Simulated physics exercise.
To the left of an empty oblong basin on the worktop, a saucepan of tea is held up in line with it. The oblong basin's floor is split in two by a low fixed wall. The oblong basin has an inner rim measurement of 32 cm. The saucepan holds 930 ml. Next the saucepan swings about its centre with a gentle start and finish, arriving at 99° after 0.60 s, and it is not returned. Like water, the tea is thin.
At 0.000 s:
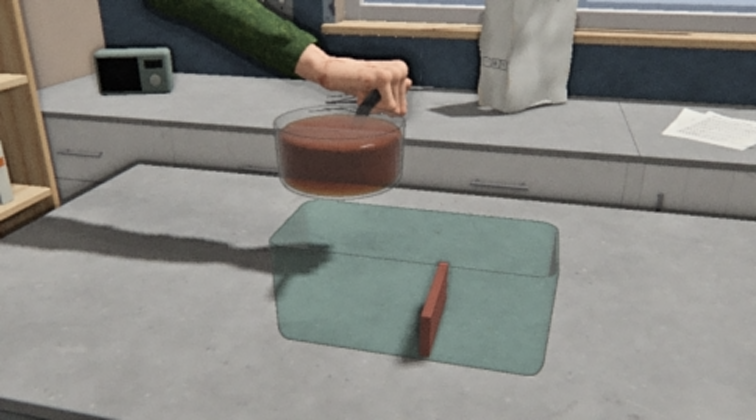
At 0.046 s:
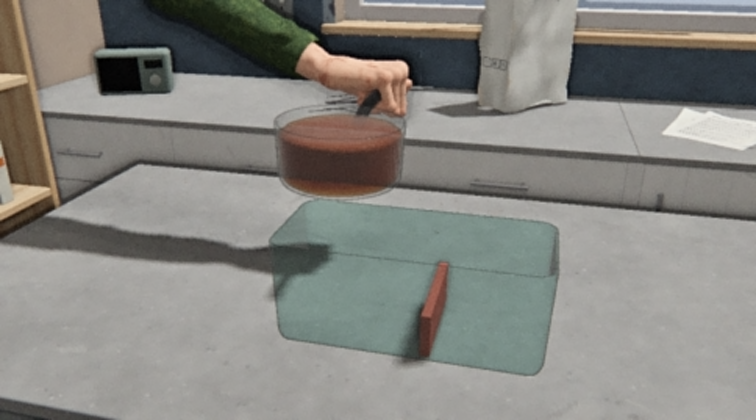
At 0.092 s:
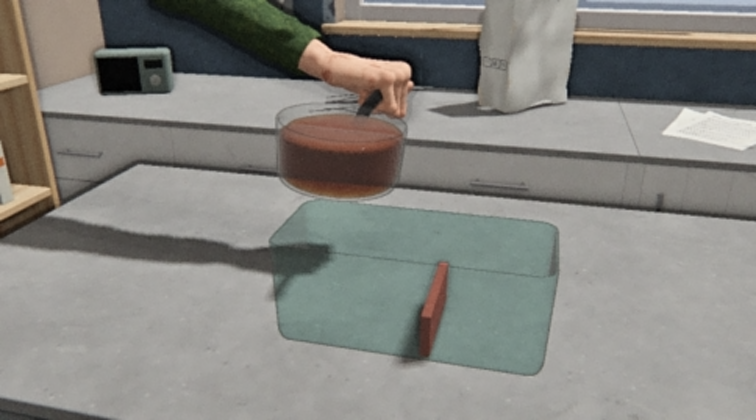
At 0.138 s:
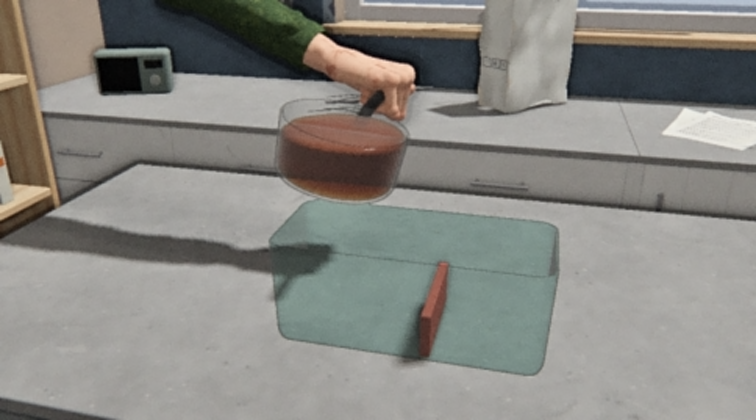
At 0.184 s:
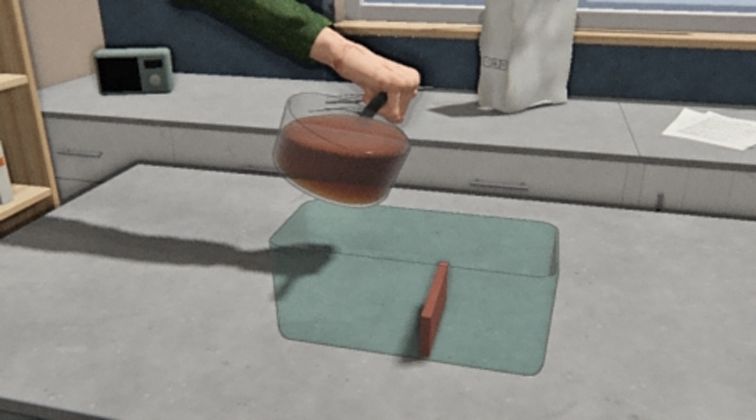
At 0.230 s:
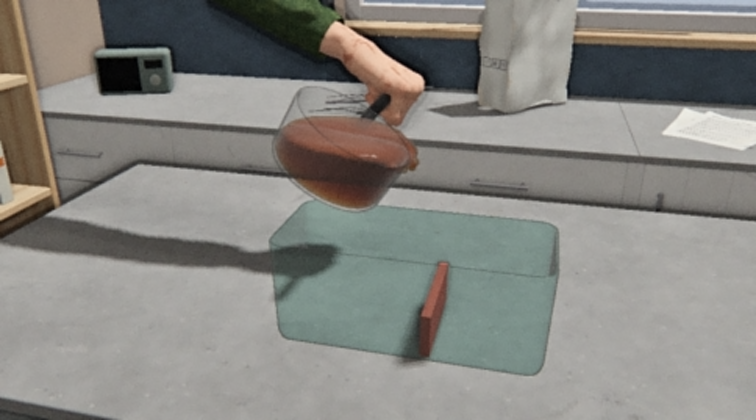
Saucepan of reddish-brown tea held by a hand above a clear oblong basin, staying nearly level, then tilting steadily to the right.
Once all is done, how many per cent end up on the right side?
Roughly 47 percent ends up on the right side.
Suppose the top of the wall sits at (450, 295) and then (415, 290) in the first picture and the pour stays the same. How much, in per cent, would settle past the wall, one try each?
In order, 30 and 75 per cent.
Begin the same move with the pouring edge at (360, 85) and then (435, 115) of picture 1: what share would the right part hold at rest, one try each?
10 and 75 %.
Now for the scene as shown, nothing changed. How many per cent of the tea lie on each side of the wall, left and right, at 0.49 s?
Left side near 14, right side near 32.
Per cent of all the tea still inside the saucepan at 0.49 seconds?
Fraction remaining: Approx. 26 per cent.
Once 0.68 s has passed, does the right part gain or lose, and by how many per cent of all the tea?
Change in share is negative, near 1 percent.
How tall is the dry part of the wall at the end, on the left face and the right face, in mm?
Left side: Around 36 mm. Right side: Around 30 mm.
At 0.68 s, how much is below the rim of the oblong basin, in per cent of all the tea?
I'd put it at roughly 88 per cent.
Then, 0.49 s in, the tilt is 91° and 26 per cent is still to pour, 13 is left of the wall and 32 right of it.
Then, 0.68 s in, the tilt is 99° and 7 per cent is still to pour, 39 is left of the wall and 49 right of it.
Then, 0.88 s in, the tilt is 99° and 1 per cent is still to pour, 48 is left of the wall and 48 right of it.
Then, 1.10 s in, the tilt is 99° and 0 per cent is still to pour, 51 is left of the wall and 47 right of it.
Finally, 51 per cent lies left of the wall, 47 right of it and 1 outside.
